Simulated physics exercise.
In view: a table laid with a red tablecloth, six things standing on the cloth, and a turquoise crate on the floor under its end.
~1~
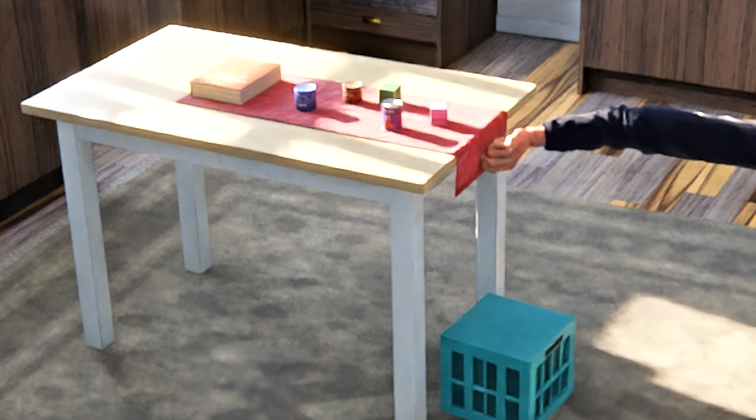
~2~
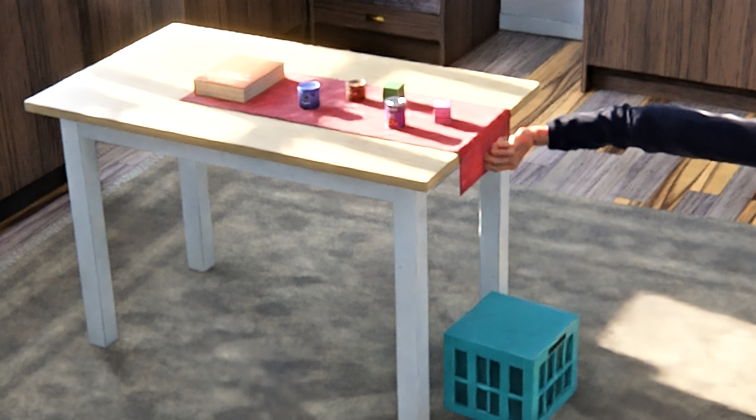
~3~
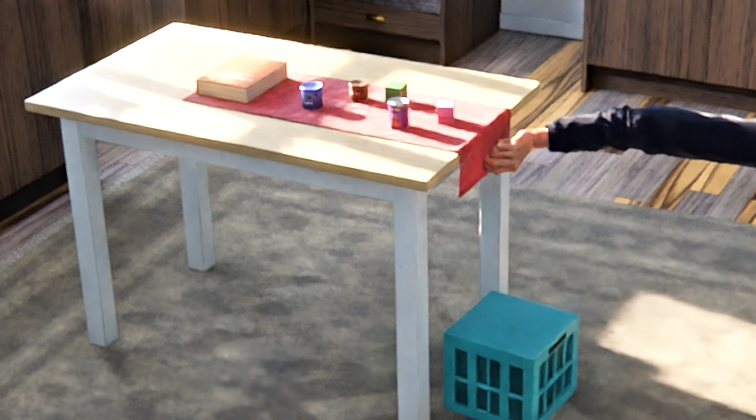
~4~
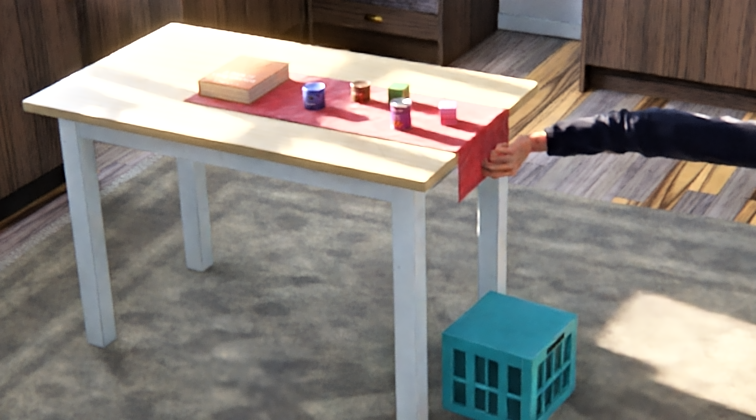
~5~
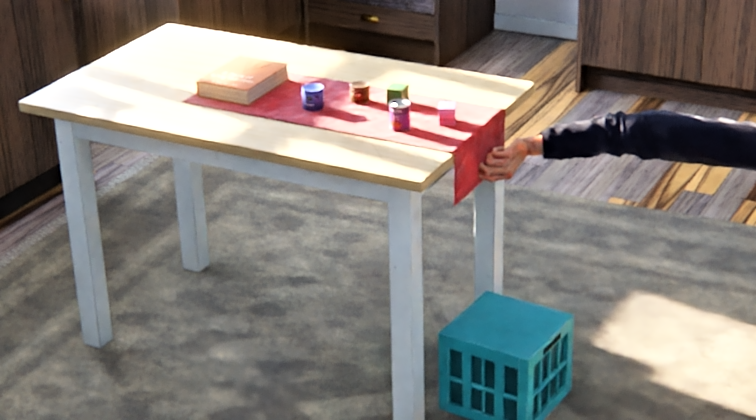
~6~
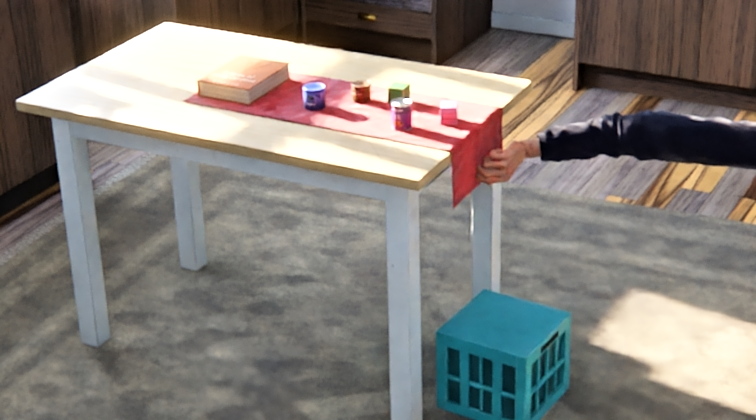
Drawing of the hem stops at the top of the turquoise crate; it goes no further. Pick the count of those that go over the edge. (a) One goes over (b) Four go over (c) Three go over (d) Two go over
b.
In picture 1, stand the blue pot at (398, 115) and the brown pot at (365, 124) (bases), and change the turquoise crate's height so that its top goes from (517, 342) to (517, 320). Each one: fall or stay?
Result - the blue pot comes off, and the brown pot comes off.
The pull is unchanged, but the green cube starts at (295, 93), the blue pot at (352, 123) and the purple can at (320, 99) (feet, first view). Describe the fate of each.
Here's the result: The green cube remains in place, the blue pot leaves the top and the purple can remains in place.
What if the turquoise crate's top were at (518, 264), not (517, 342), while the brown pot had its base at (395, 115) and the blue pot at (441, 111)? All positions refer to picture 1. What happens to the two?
So the brown pot stays there, and the blue pot leaves.
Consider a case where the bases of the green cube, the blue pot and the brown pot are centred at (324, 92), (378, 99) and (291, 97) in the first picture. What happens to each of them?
The green cube stays aboard, the blue pot is lost, the brown pot stays aboard.
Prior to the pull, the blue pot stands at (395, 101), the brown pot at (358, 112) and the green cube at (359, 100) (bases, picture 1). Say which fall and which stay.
Blue pot dropped, brown pot dropped, green cube dropped.
Soon after, hem near (480, 251); pink cube and purple can gone.
Then, hem near (482, 303); pink cube, purple can and green cube gone.
At rest, hem on the crate; pink cube, purple can, green cube and brown pot gone. The count of fallen things is four.
